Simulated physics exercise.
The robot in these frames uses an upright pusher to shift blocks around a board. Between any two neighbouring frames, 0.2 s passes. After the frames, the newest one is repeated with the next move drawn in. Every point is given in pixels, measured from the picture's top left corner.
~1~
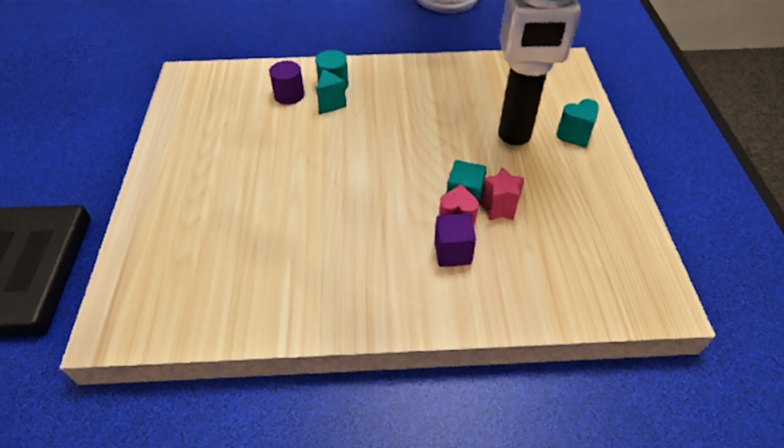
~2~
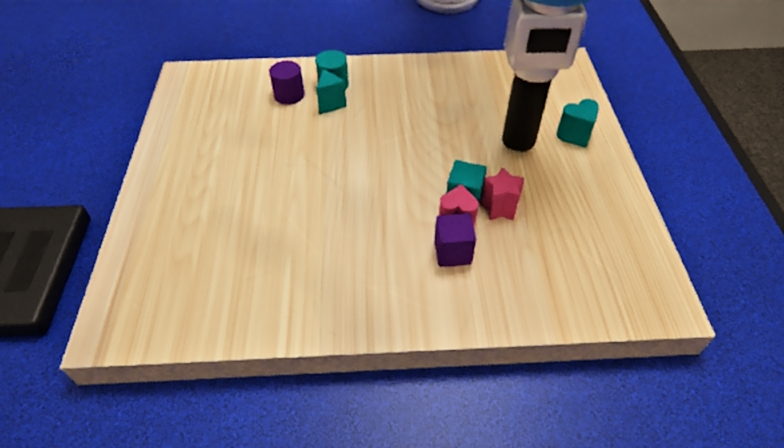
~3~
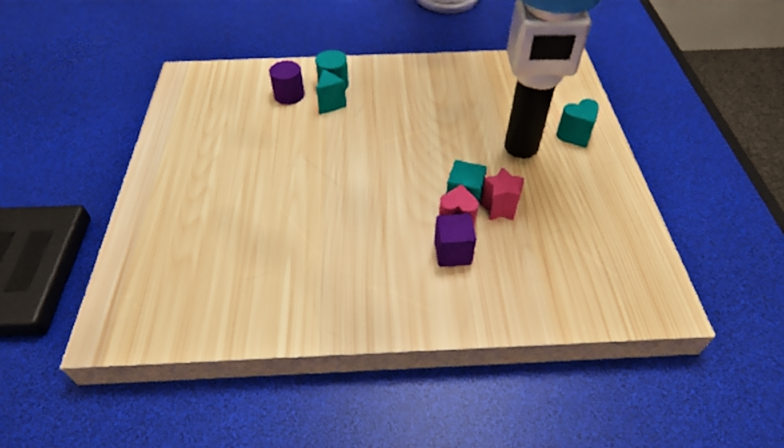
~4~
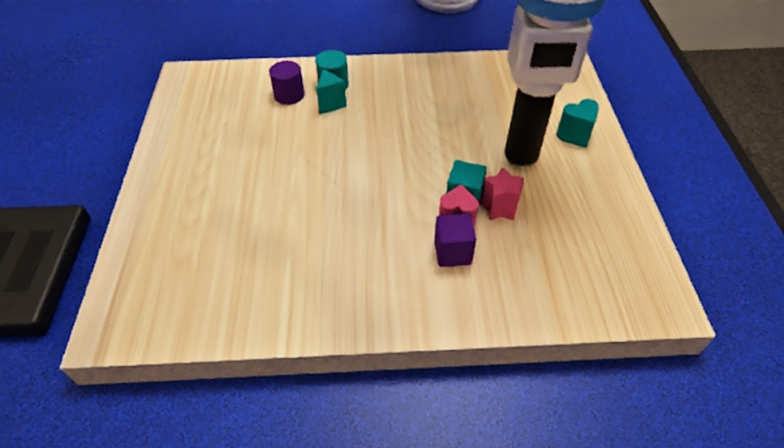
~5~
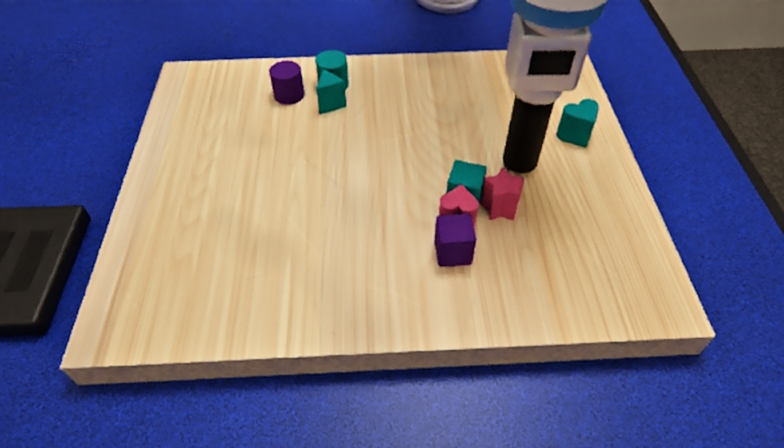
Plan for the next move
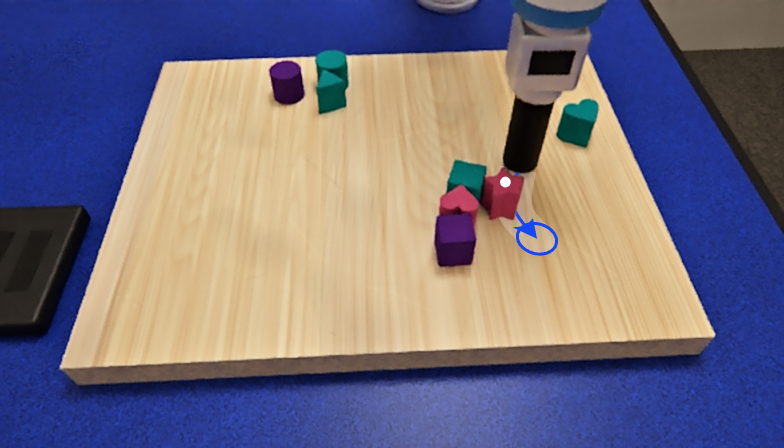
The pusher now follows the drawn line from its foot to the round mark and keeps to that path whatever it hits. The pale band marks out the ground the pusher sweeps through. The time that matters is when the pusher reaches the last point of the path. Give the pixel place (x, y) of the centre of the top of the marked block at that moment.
I think it will end close to (499, 209).
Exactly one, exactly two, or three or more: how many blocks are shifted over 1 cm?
It should be one.
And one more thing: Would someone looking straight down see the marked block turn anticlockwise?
No.
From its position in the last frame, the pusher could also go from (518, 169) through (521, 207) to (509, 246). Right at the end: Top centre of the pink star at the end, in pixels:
Just about (479, 216).
Drawn move, from (518, 169) through (514, 191) and (517, 215) to (537, 238); the dot is on the pink star.
The first path, step by step. One third of the way, pusher at (515, 184); pink star at (504, 186).
Two thirds of the way, pusher at (520, 208); pink star at (499, 206), turned 15° clockwise.
At the end, pusher at (539, 231); turquoise square piece still; pink star at (499, 209), turned 35° clockwise.
